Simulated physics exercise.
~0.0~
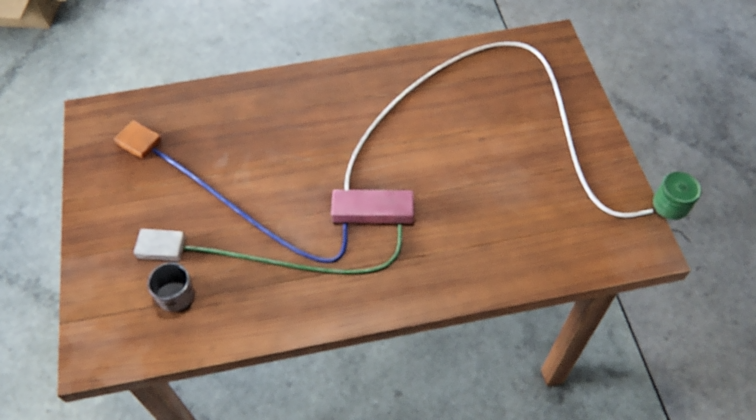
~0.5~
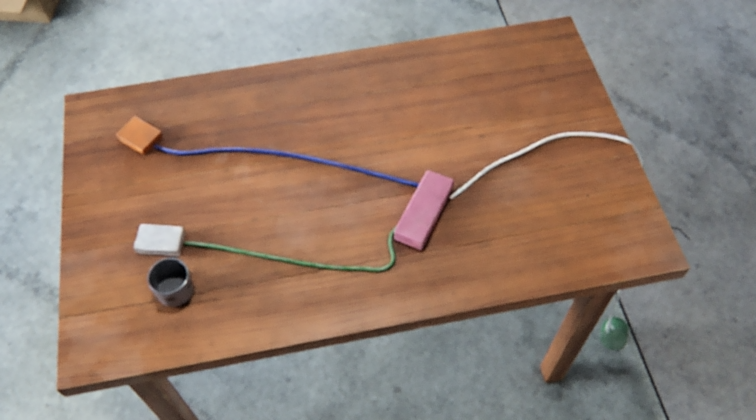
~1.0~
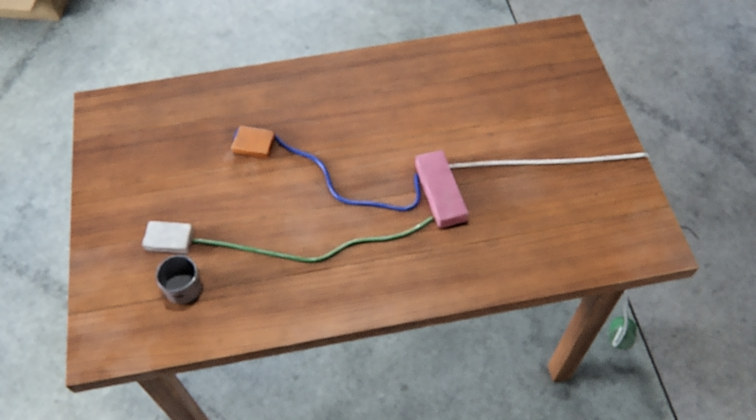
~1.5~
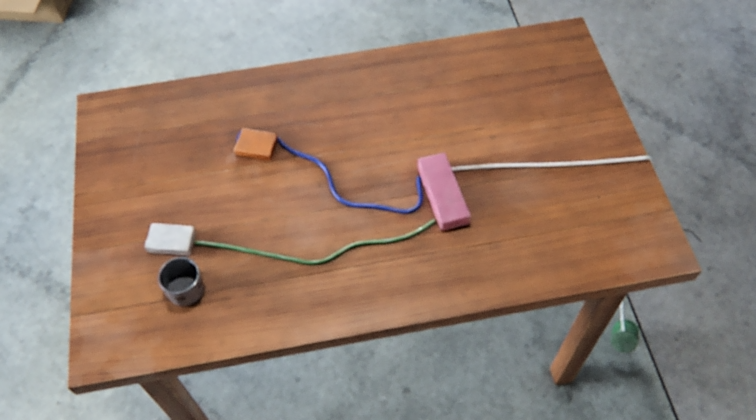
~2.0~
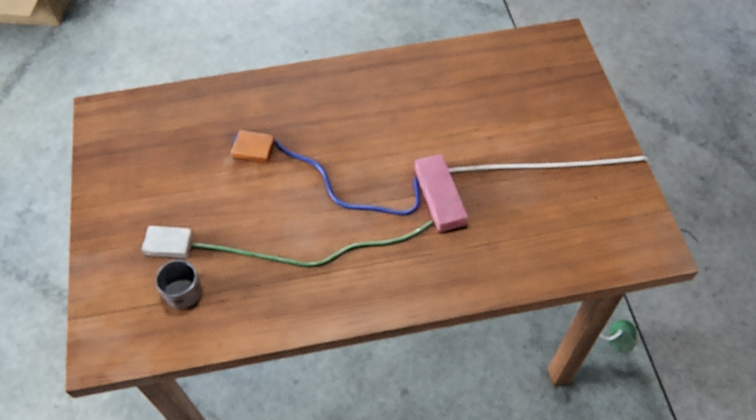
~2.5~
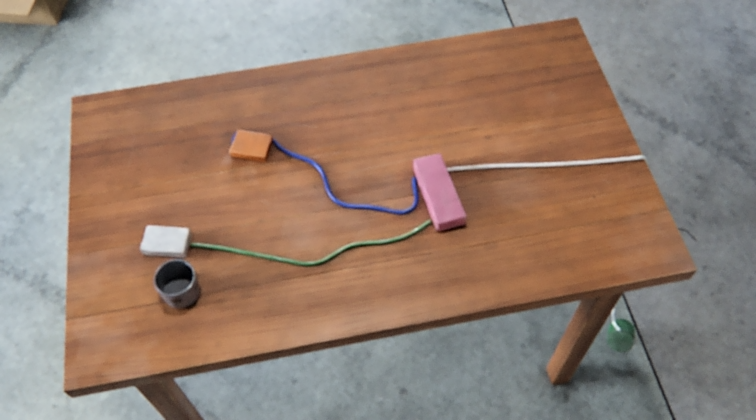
Green cup-shaped speaker dropping off a wooden table's right edge, its white cable dragging the pink strip and then the orange charger rightward.
